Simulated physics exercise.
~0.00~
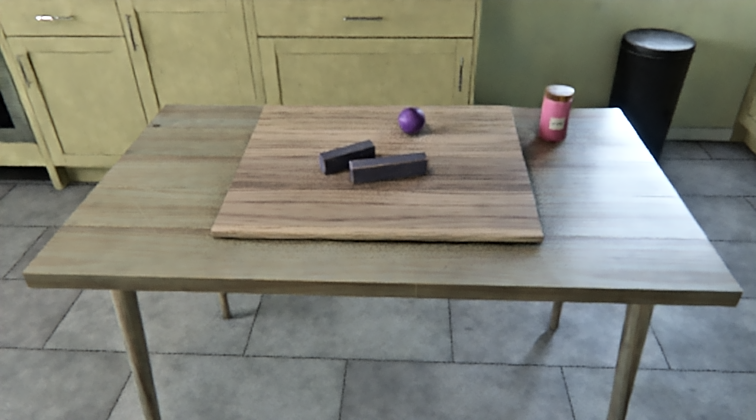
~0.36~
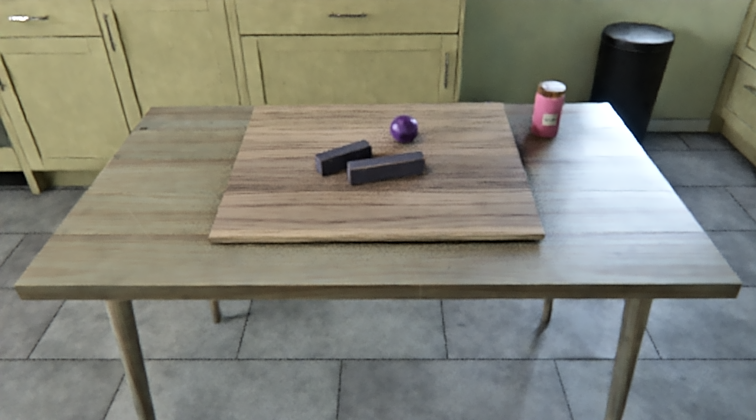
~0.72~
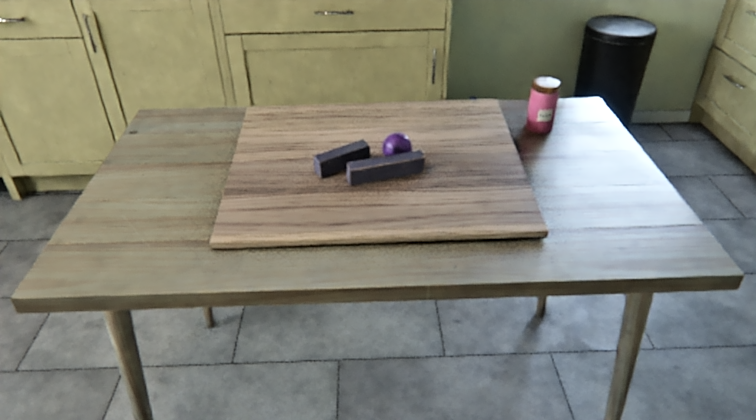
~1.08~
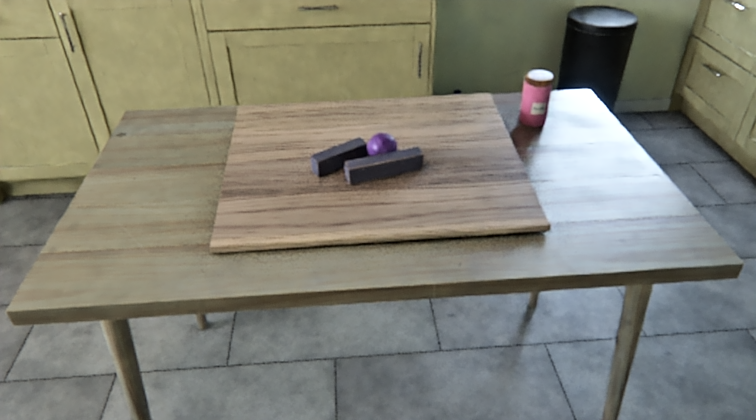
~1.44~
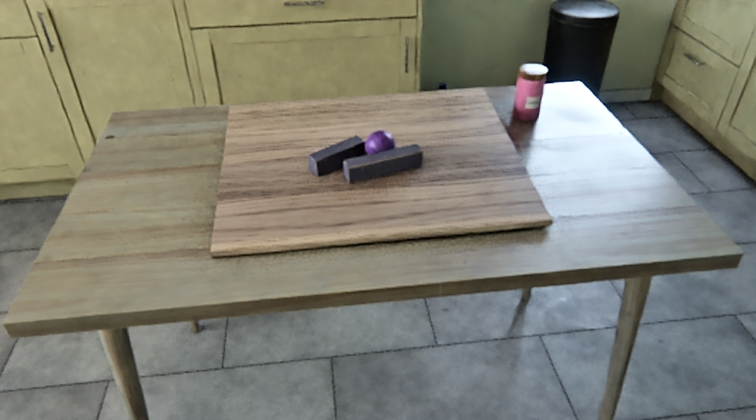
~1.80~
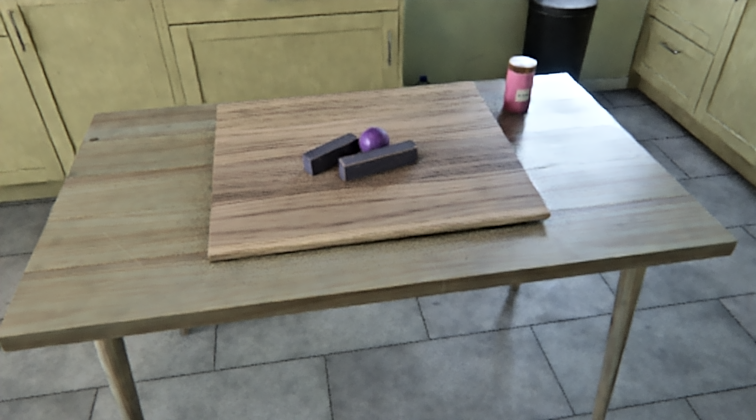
Purple onion rolling a short way down a wooden board and resting against two dark blocks, with a pink jar standing nearby.
